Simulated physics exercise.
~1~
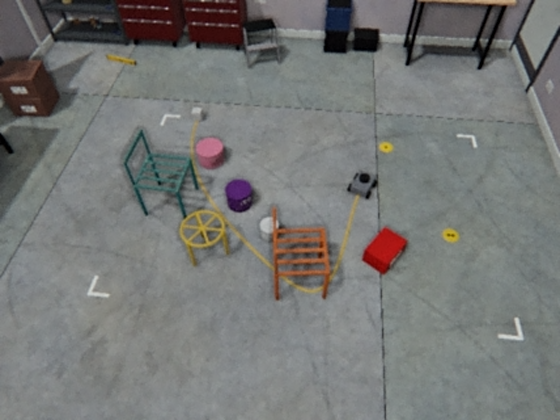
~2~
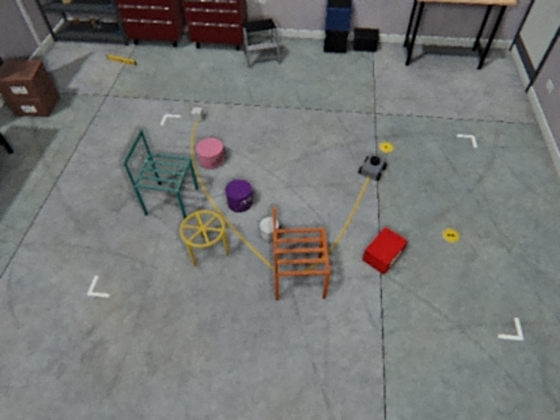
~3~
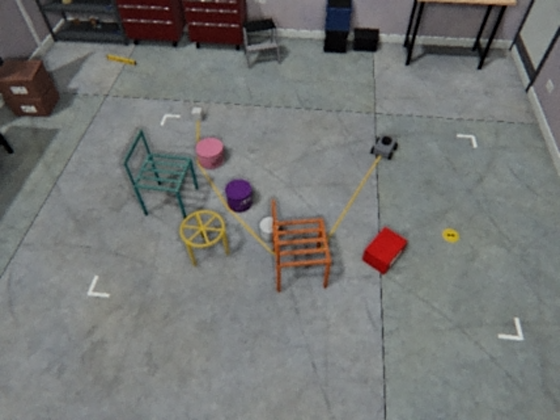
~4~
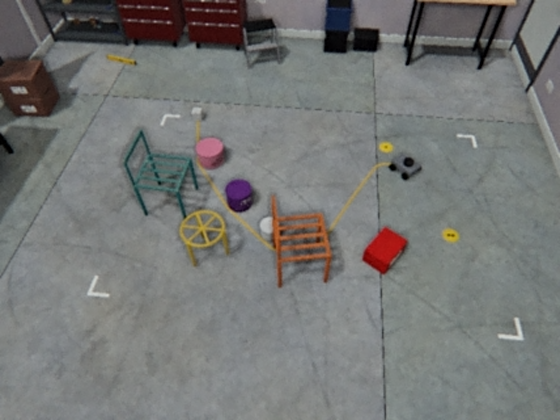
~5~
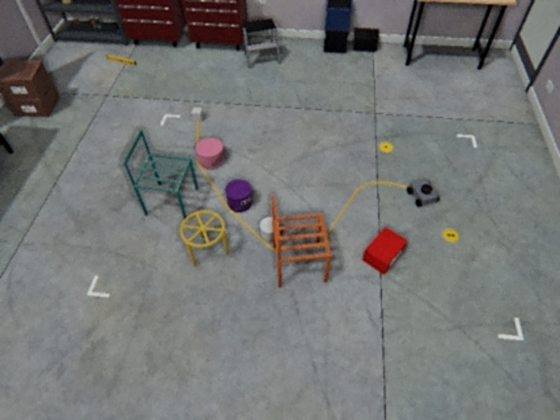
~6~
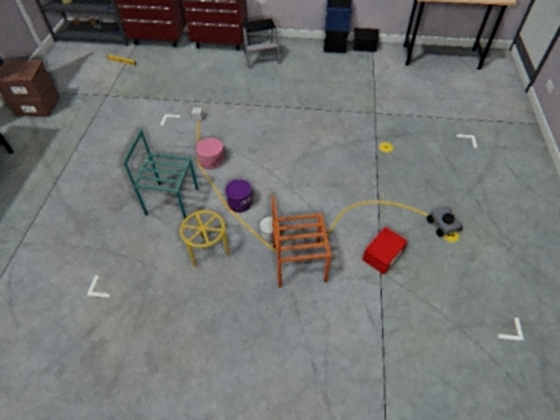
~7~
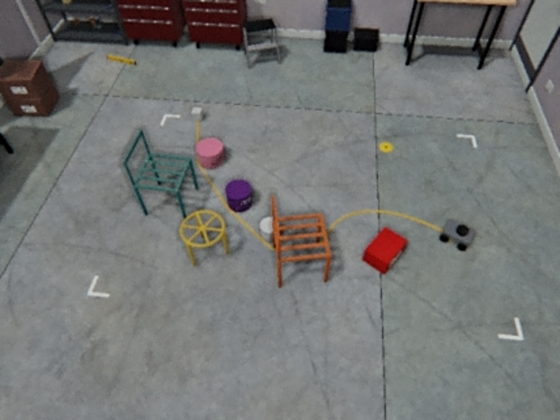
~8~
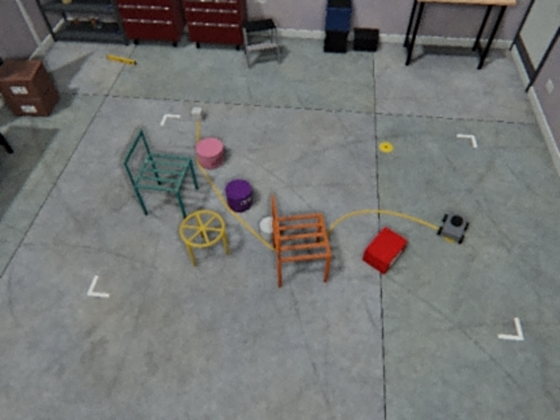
We see a small cart trailing a yellow lead past chairs, a stool, bins and a red box, driving up and right to one yellow mark as the orange chair shifts slightly, then down and right to another, where it stops while the other furniture stays put.
